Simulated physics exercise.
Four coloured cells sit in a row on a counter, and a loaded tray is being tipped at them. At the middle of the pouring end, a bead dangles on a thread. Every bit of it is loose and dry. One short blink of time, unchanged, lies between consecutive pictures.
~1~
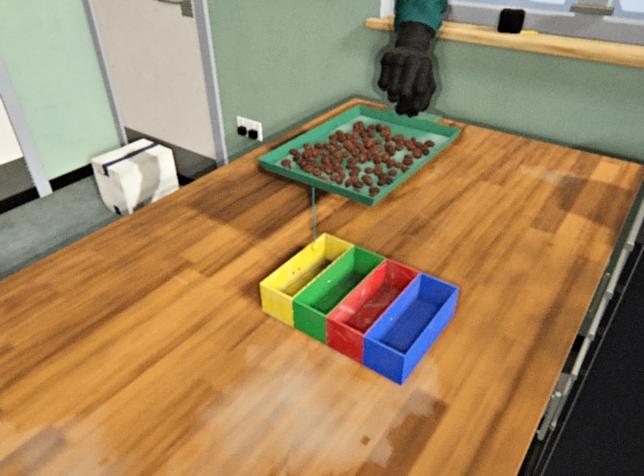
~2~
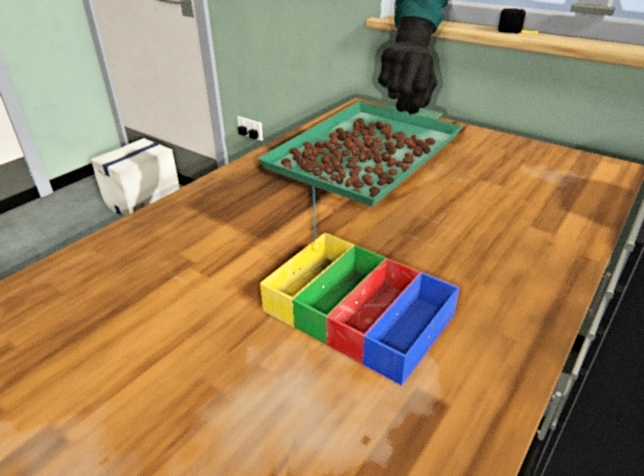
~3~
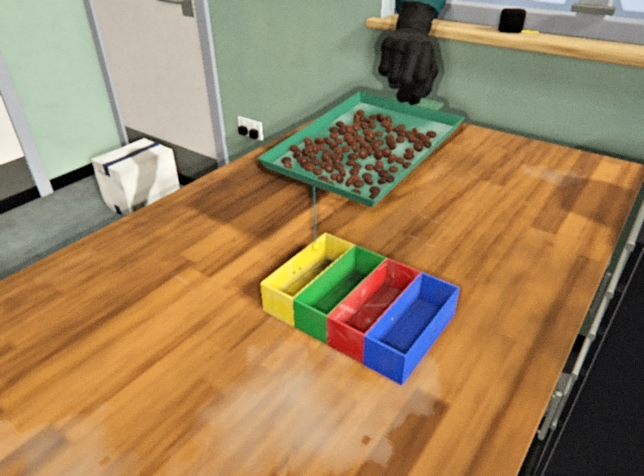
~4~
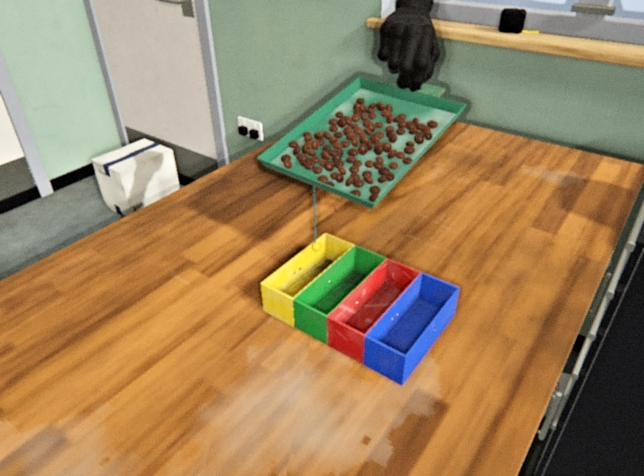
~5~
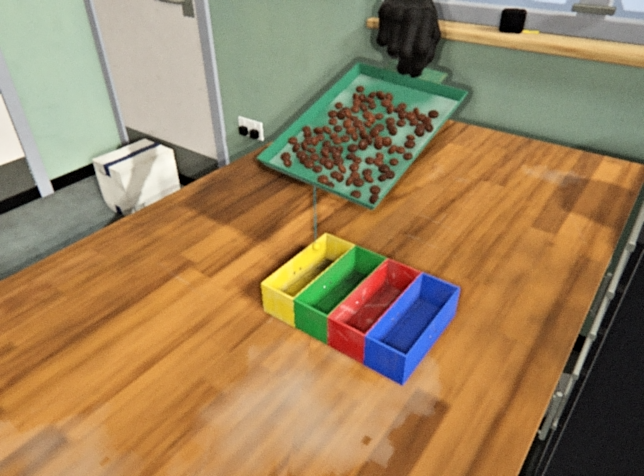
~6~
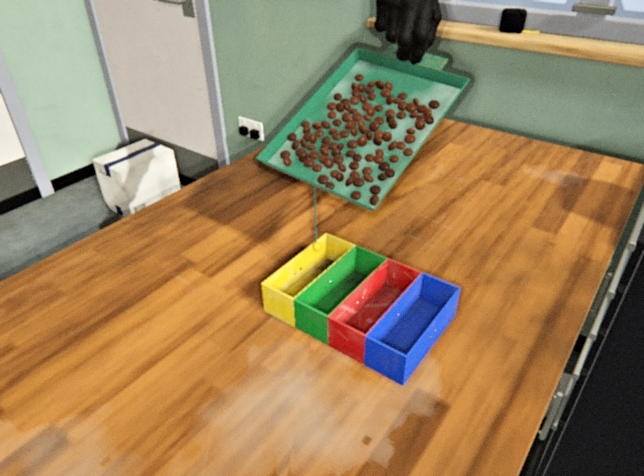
A black-gloved hand reaches in at the top of a room with green walls, seen from above across a wooden counter. Small brown pieces cover a green tray near the far edge, with yellow, green, red and blue cells in a row, left to right, nearer the viewer. The hand rises as the tray's far side lifts, slanting it toward its lower right corner, while the view stays still.
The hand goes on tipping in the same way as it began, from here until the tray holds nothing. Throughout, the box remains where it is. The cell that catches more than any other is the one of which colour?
It is the green one.
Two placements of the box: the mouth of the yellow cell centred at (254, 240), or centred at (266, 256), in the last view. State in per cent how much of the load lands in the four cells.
Roughly 70 per cent the first time and 100 per cent the second.
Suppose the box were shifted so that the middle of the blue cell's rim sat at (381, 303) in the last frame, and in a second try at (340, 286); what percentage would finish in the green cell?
In order, 30 % and 10 %.
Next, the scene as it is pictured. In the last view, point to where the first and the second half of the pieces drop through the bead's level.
The first part passes (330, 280); everything after passes (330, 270).
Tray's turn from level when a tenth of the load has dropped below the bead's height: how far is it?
Approx. reading: About 75°.
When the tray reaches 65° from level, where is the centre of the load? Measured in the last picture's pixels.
Around (334, 178).
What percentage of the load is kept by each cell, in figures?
Yellow cell: Roughly 30; green cell: Roughly 40; red cell: Roughly 20; blue cell: Roughly 0.
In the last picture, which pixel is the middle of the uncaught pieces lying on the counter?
Look around pixel (245, 297).
Soon, tray tipped steeply; nearly all on the tray; a small part falling or outside the box.
A while on, tray tipped past a quarter turn; about a third in the green cell; about a quarter in the red cell; about a quarter in the yellow cell; about a quarter falling or outside the box.
Towards the end, tray tipped past a quarter turn; about a third in the green cell; about a quarter in the yellow cell; about a quarter in the red cell; a small part falling or outside the box.
Finally, tray tipped past a quarter turn; about a third in the green cell; about a quarter in the yellow cell; about a quarter in the red cell; none in the blue cell; a small part outside the box.
